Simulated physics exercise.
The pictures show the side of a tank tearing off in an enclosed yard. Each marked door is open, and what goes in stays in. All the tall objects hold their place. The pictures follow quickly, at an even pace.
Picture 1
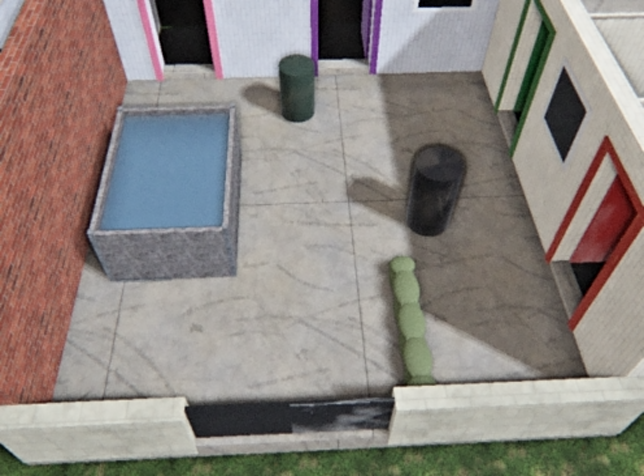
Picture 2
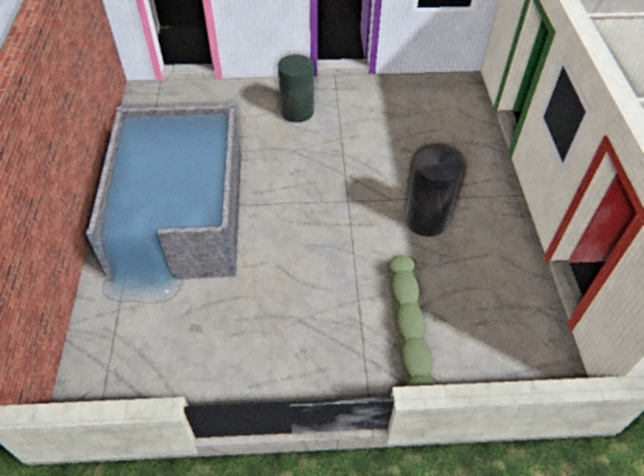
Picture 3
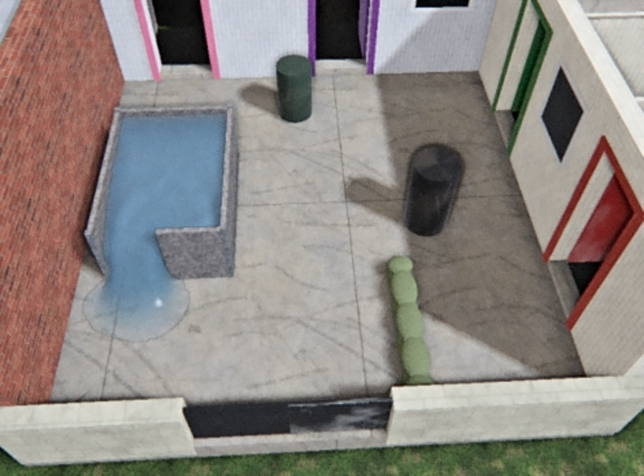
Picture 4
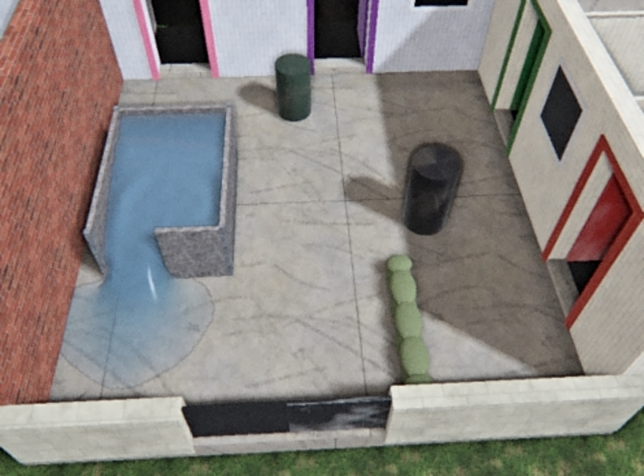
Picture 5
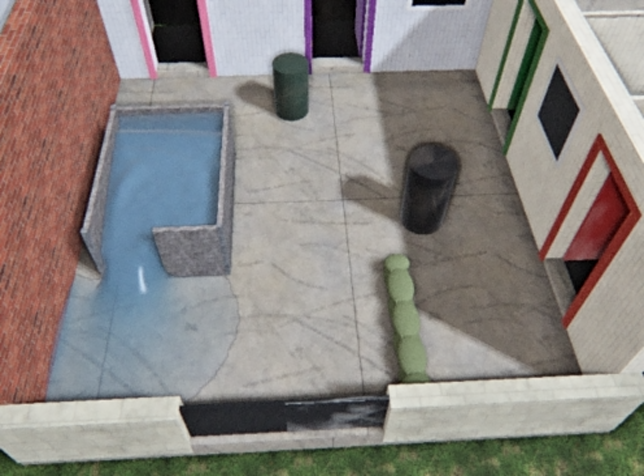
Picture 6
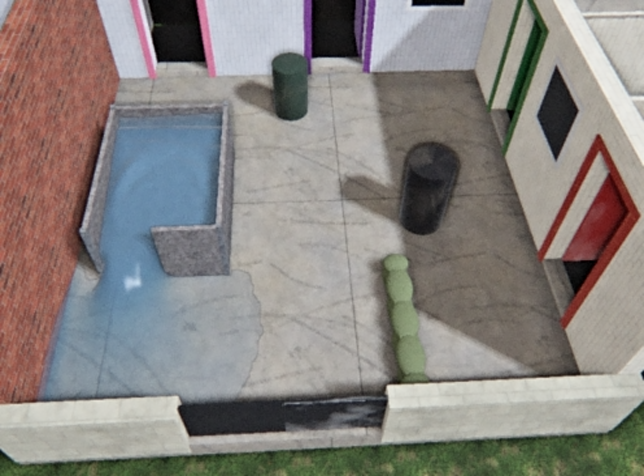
In a walled yard, a stone tank's front breaks open and water spreads across the floor.
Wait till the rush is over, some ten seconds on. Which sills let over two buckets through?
In the end: The pink door stays under that; the red door stays under that; the purple door stays under that; the green door stays under that.
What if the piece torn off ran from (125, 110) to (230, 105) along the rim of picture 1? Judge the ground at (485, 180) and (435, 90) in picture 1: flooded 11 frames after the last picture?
One after the other: Not flooded, awash.
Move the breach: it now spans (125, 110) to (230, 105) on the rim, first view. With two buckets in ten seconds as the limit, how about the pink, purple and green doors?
Then: Pink floods, purple stays under, green lets more in.
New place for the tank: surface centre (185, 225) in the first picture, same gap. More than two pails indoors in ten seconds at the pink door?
The pink one is over.
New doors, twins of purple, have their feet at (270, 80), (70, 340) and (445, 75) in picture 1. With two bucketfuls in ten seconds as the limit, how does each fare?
One after the other: Holds, takes more, takes less.
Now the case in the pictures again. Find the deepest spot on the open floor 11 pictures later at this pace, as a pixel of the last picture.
Around (72, 429).
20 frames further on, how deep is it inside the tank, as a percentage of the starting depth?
Some 42 per cent.
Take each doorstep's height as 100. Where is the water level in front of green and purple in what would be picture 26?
Near 0 and 0 in a hundred.
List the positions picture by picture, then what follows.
In the first picture, the open tank at (170, 168) is whole and still.
In the second picture, the front is at (108, 283), out from the gap at (139, 263).
In the third picture, water pours out at (137, 264) and has run to (146, 336).
In the fourth picture, the front is at (112, 382), out from the gap at (137, 264).
In the fifth picture, water pours out at (134, 263) and has run to a hidden place.
In the sixth picture, water pours out at (133, 262) and has run to a hidden place.
A moment on, water covers 15 % of the floor; the pink door not reached, the red door not reached, the purple door not reached, the green door not reached.
Next, water covers 20 % of the floor; the pink door not reached, the red door not reached, the purple door not reached, the green door not reached.
Then, water covers 50 % of the floor; the pink door not reached, the red door wet at the sill, nothing in, the purple door not reached, the green door not reached.
Later, water covers 90 % of the floor; the pink door wet at the sill, nothing in, the red door wet at the sill, nothing in, the purple door wet at the sill, nothing in, the green door wet at the sill, nothing in.
In the end, water covers 95 % of the floor; the pink door under two buckets in, the red door wet at the sill, nothing in, the purple door wet at the sill, nothing in, the green door wet at the sill, nothing in.
